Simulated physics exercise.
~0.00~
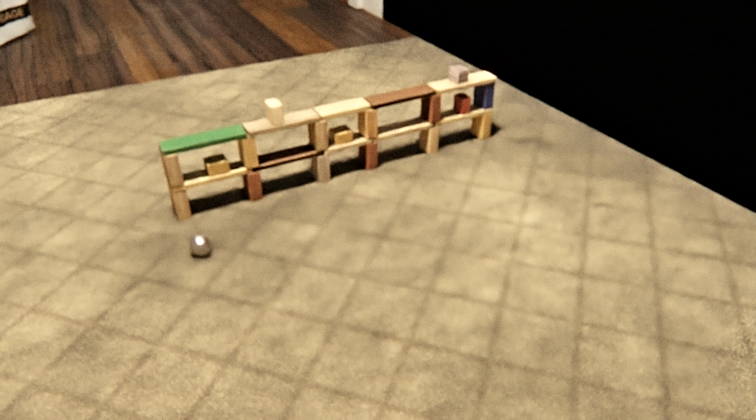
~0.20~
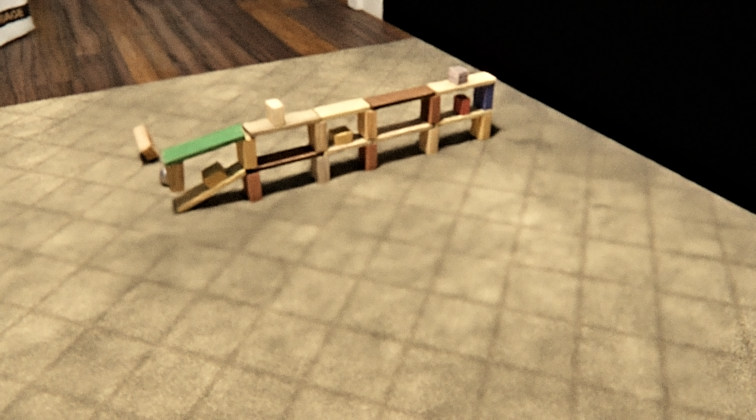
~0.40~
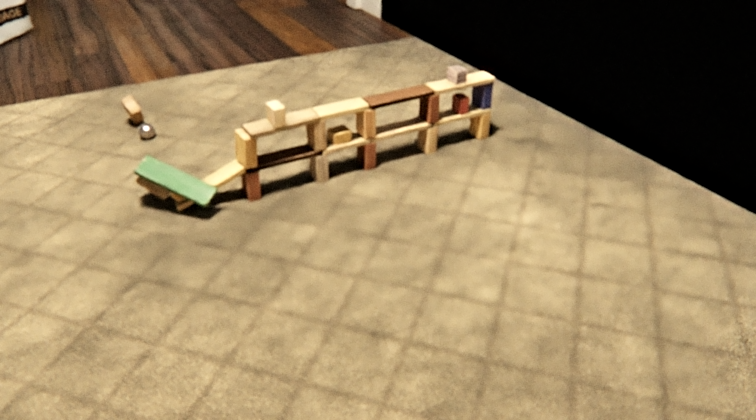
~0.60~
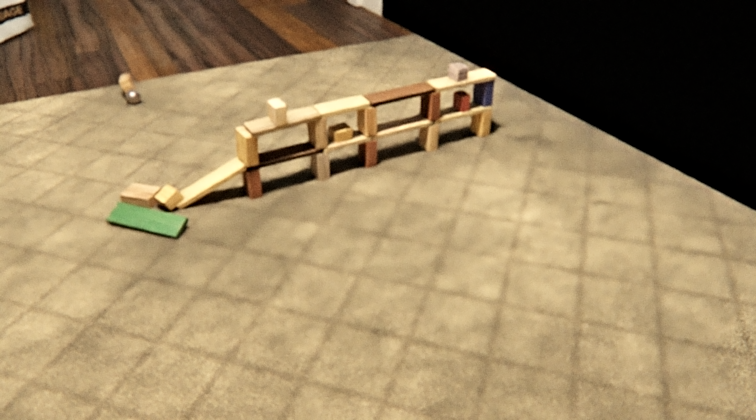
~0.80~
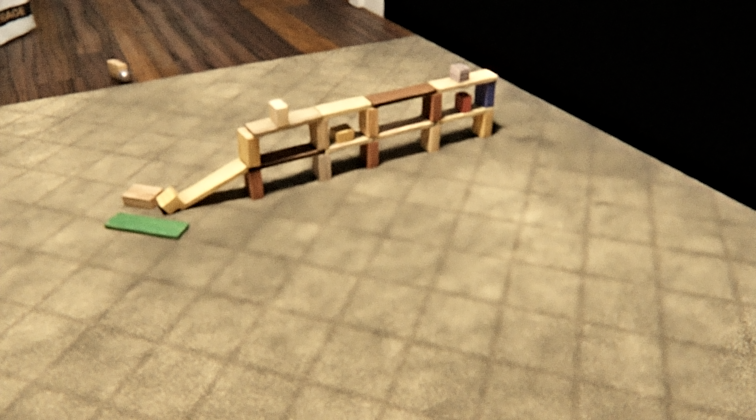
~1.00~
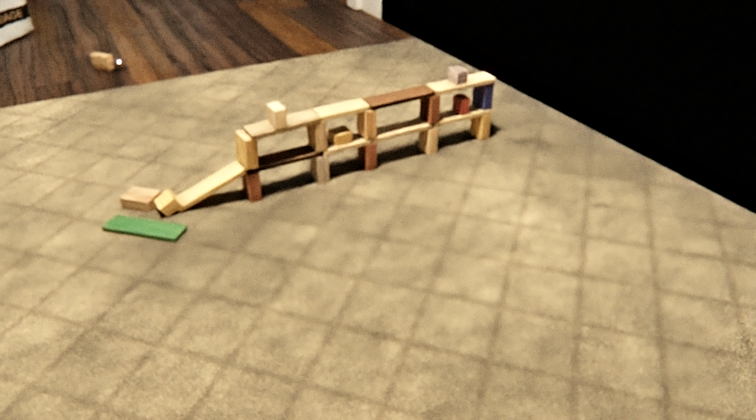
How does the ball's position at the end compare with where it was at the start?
At the start the ball is on the tan floor just in front of the structure's left end. By the end it is far behind and to the left, over on the dark wooden floor beside a fallen block.
